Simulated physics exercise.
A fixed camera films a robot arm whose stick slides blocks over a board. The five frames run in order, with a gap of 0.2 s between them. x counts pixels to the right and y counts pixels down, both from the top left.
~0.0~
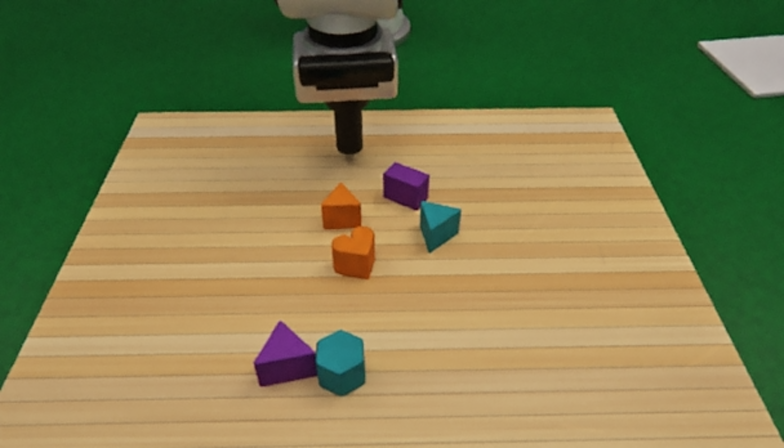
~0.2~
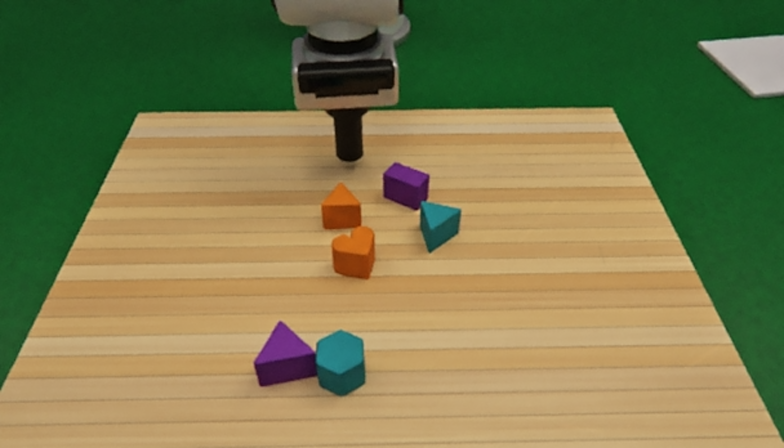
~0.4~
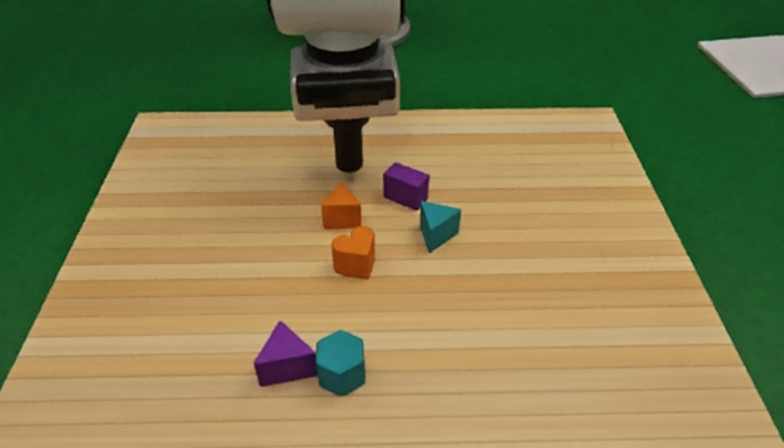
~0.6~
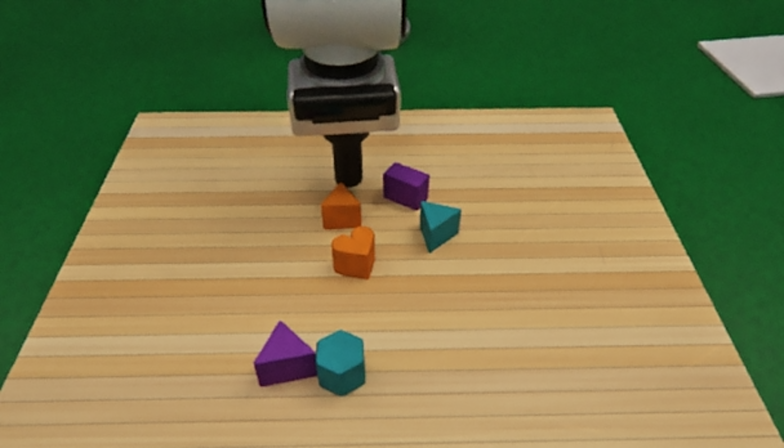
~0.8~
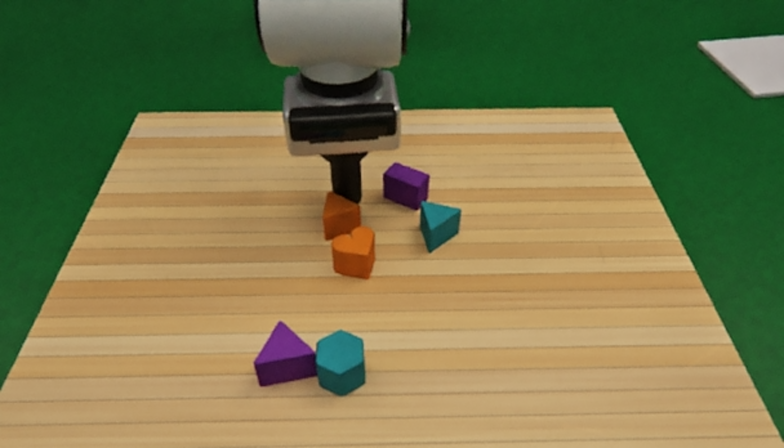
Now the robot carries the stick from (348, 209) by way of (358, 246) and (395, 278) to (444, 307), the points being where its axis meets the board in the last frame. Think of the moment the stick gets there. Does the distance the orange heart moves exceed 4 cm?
No, it doesn't check out.
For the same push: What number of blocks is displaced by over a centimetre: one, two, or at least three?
Two move.
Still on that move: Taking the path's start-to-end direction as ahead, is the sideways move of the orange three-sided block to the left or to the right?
The shift goes right.
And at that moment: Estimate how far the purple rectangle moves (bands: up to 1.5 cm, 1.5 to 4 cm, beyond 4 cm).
Moves under 1.5 cm.
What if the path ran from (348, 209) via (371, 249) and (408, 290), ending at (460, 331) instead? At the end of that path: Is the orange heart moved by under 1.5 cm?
Answer: No.
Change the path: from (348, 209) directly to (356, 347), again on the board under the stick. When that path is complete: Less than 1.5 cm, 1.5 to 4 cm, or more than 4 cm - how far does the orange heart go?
The over 4 cm band.
On the path given first. One third of the way, stick (358, 236); orange three-sided block (328, 228), turned 25° clockwise; orange heart (356, 248).
Two thirds of the way, stick (395, 267); orange three-sided block (328, 229), turned 25° clockwise; orange heart (364, 266), turned 80° clockwise.
At the end, stick (445, 296); orange three-sided block (328, 229), turned 25° clockwise; orange heart (364, 266), turned 80° clockwise; purple rectangle unmoved.
